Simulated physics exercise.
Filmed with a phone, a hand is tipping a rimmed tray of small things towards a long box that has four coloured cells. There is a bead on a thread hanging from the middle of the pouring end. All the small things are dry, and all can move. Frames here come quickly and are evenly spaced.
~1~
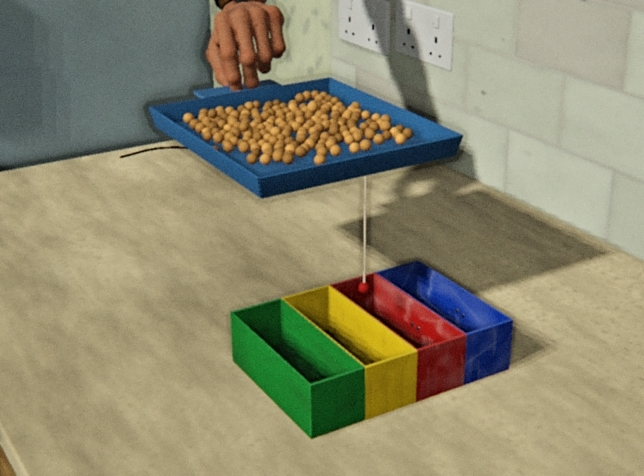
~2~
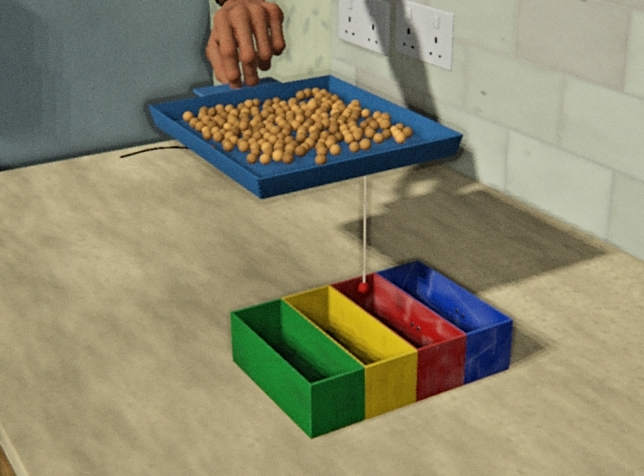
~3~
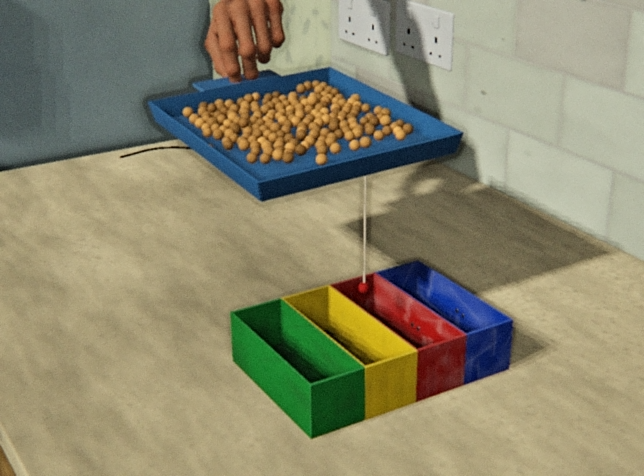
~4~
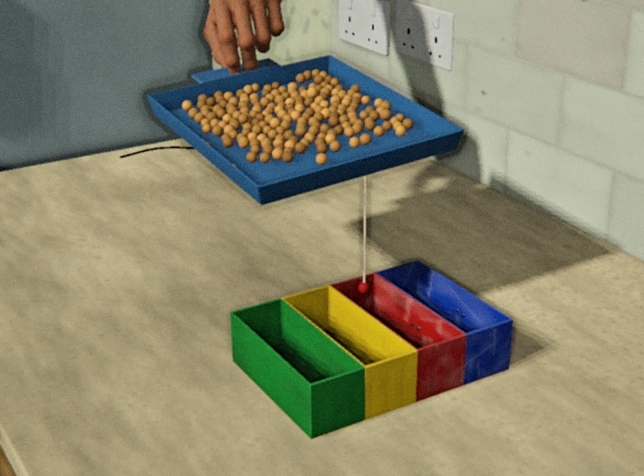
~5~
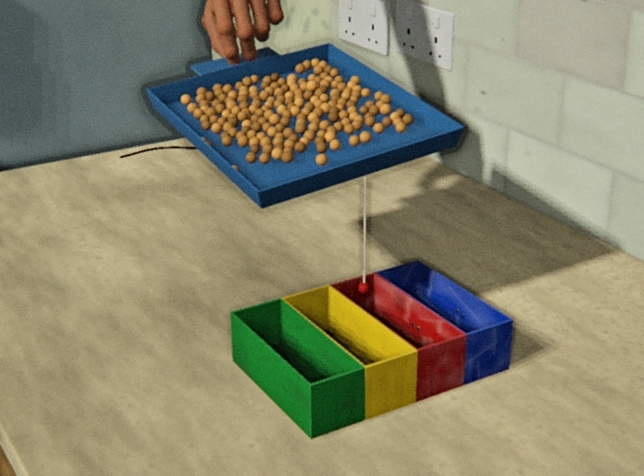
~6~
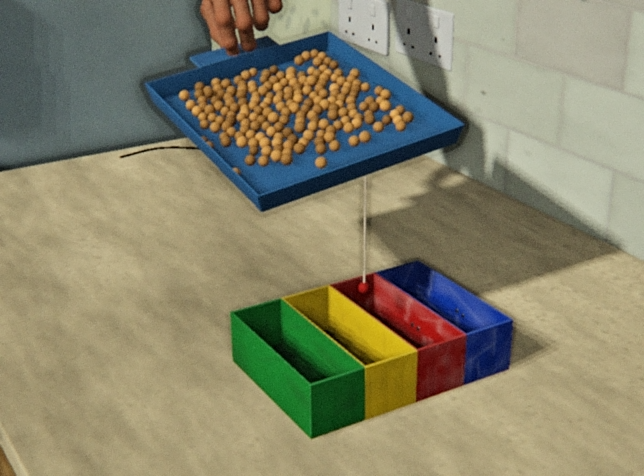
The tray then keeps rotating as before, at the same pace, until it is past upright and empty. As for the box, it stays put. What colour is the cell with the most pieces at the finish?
It is green.
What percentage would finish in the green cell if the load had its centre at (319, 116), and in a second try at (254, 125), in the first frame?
You'd get about 60 per cent first and about 60 per cent second.
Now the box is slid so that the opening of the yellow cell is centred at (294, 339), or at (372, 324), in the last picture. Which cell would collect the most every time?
At the first place the cell in yellow, at the second the green one.
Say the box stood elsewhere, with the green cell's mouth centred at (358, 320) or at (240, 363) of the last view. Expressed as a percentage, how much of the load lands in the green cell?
About 0 per cent, then about 20 per cent.
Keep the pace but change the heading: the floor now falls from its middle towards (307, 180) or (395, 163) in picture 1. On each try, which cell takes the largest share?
The green one, then the blue one.
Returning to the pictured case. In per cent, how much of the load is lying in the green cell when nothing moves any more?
I'd put that share at some 60 per cent.
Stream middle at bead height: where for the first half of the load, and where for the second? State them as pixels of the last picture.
Early half (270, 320), late half (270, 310).
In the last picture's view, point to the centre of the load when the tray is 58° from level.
Somewhere about pixel (284, 165).
Soon, tray tipped steeply; nearly all on the tray; a stray few in the green cell; a small part falling or outside the box.
A while on, tray tipped right over; a stray few on the tray; about two thirds in the green cell; a stray few in the yellow cell; about a third falling or outside the box.
Towards the end, tray tipped past a quarter turn; about two thirds in the green cell; a stray few in the yellow cell; about a third falling or outside the box.
Finally, tray tipped past a quarter turn; about two thirds in the green cell; a stray few in the yellow cell; none in the red cell; none in the blue cell; about a third outside the box.
